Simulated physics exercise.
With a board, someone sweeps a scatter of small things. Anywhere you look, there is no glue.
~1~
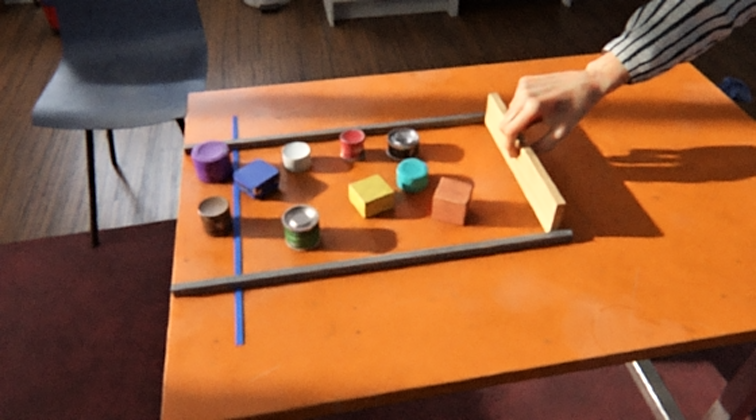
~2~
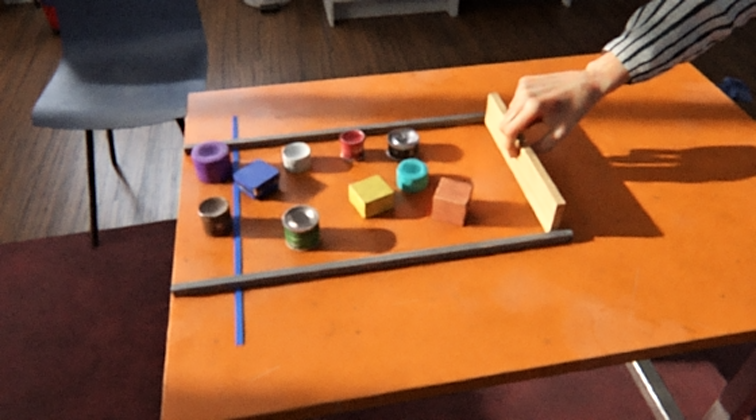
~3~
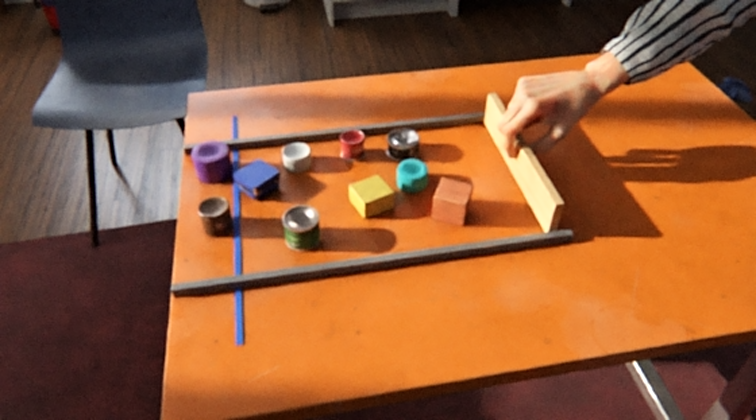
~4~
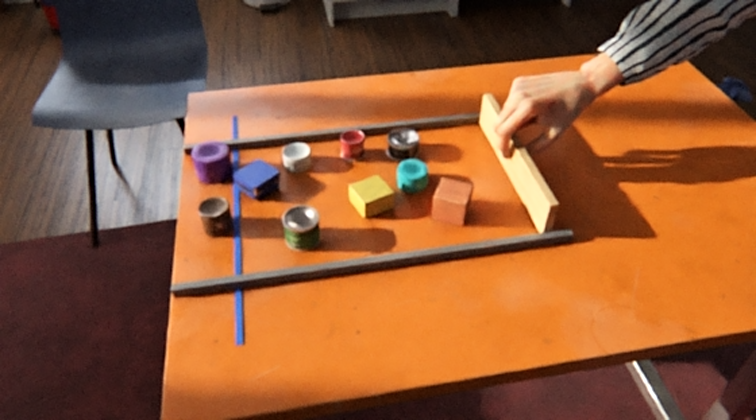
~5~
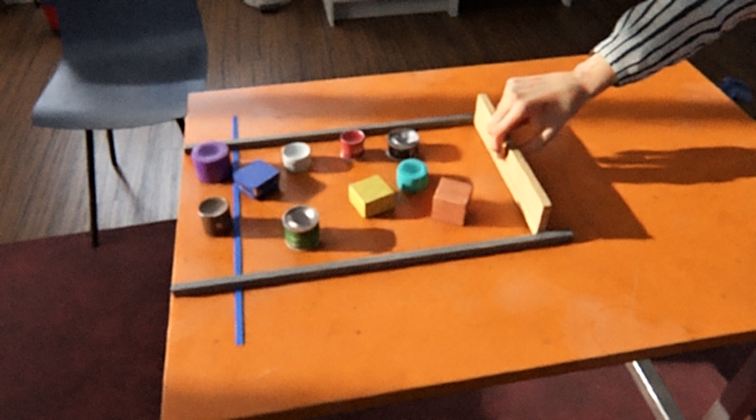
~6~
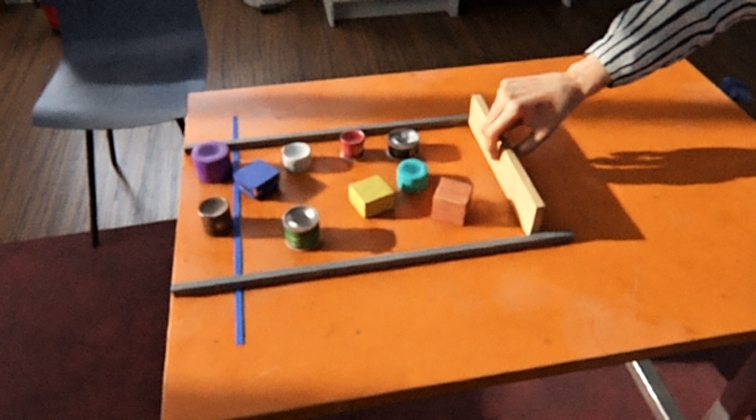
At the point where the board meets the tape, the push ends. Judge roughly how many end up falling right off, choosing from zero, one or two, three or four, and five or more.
It is one or two.
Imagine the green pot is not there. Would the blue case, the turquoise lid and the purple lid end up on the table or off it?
In that case the blue case stays where it is, the turquoise lid stays where it is, the purple lid goes off the edge.
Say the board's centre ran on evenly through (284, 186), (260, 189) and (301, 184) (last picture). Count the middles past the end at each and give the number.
0; 1; 0.
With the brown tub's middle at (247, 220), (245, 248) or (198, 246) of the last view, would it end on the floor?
Try one it is not knocked off; try two it is not knocked off; try three it goes off the edge.
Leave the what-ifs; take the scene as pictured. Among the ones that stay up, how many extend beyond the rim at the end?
The total would be 3.
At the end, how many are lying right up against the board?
5 touch it.
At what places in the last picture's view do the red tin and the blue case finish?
Looks like one lands around (222, 149), and the other around (187, 192).
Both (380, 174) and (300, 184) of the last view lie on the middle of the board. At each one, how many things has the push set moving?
Tally: First 5; then 8.
A little later, none off yet; purple lid at rest near (213, 162); brown tub at rest near (216, 217); blue case at rest near (257, 181).
When it is over, the number that fall off is one or two; down, brown tub and purple lid.
